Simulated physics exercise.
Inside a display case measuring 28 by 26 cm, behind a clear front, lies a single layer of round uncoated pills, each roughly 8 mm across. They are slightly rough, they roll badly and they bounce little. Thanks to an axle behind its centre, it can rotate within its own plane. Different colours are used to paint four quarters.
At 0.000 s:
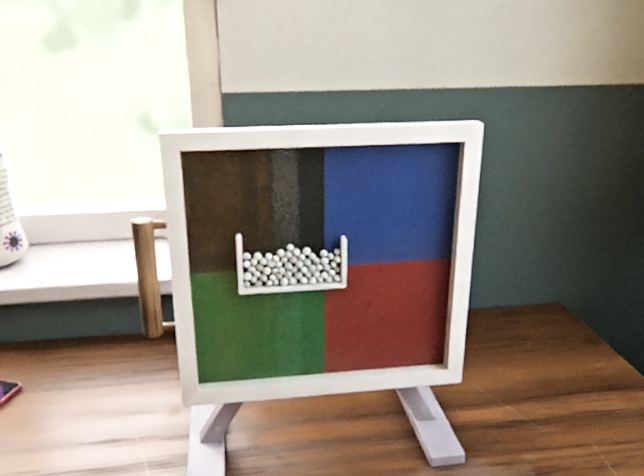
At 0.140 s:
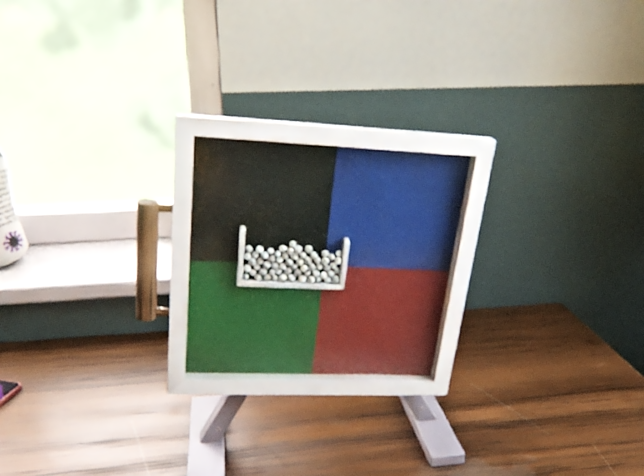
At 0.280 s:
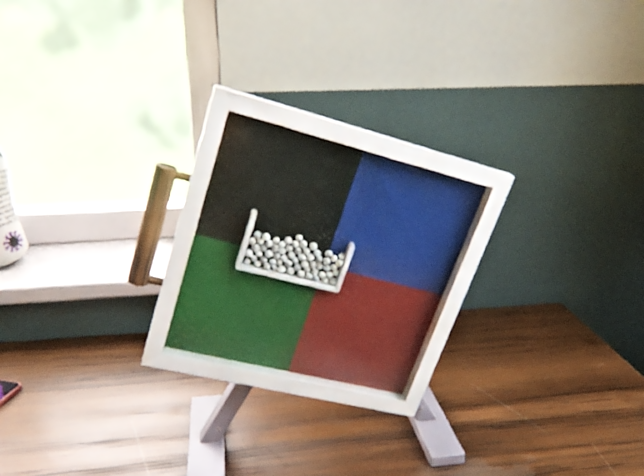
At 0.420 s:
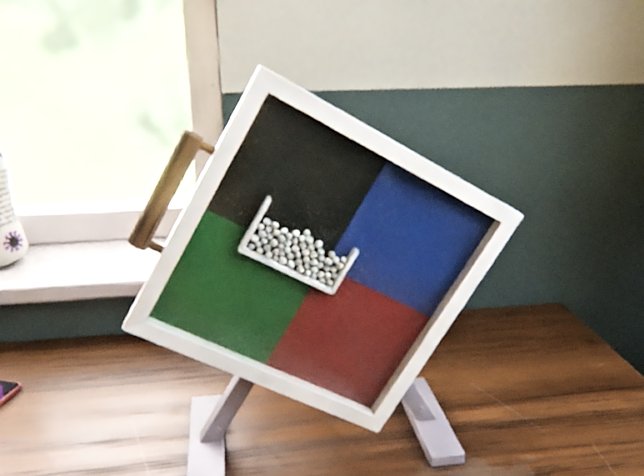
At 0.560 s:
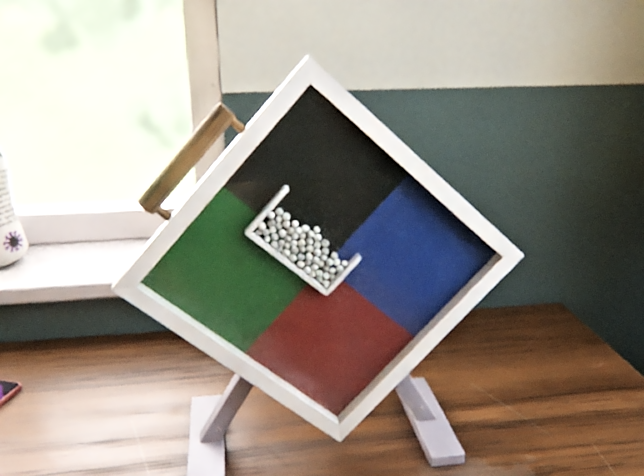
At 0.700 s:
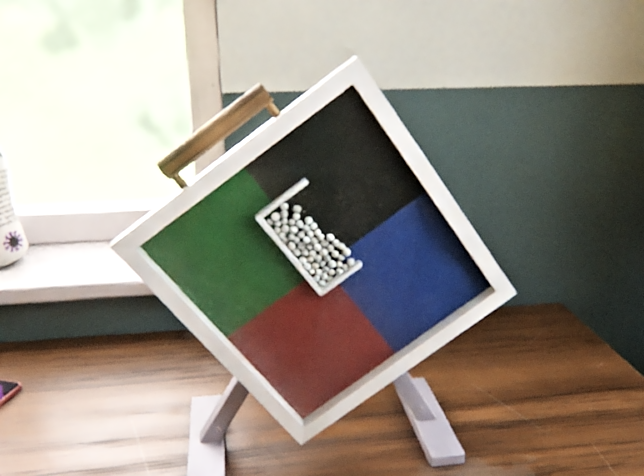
At first, a white-framed square panel with black, blue, green and red quarters stands level on a wooden table, small pale balls heaped in its central tray. The panel then turns steadily clockwise, well past a diagonal tilt, and the balls shift toward the tray's lower right end.
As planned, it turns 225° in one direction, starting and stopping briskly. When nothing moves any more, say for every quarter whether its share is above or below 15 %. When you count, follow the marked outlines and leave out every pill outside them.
Red quarter: Below 15 %, blue quarter: Below 15 %, green quarter: Below 15 %, black quarter: Above 15 %.
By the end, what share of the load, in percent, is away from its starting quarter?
Around 55 percent.
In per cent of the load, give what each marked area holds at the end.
Final shares - red quarter: 0 %, blue quarter: 5 %, green quarter: 0 %, black quarter: 95 %.
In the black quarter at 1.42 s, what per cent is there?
I'd guess near 5 in a hundred.
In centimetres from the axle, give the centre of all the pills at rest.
Offset approx. 1 cm left, 14 cm below.
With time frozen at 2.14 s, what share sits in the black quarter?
About 0 % of the load.
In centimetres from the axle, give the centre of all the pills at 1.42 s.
Position estimate: Right 3 cm, below 10 cm.
After 1.42 s, it stands 116° clockwise; the pills' middle is 3 cm right of and 10 cm below the centre; red 5 %, blue 85 %, green 5 %, black 5 %.
After 2.14 s, it stands 178° clockwise; the pills' middle is 9 cm left of and 11 cm below the centre; blue 100 %.
After 2.76 s, it has come round 225° clockwise; the pills' middle is 5 cm left of and 12 cm below the centre; blue 25 %, black 75 %.
Settled by 3.5 s, it has come round 225° clockwise; red 0 %, blue 5 %, green 0 %, black 95 %.
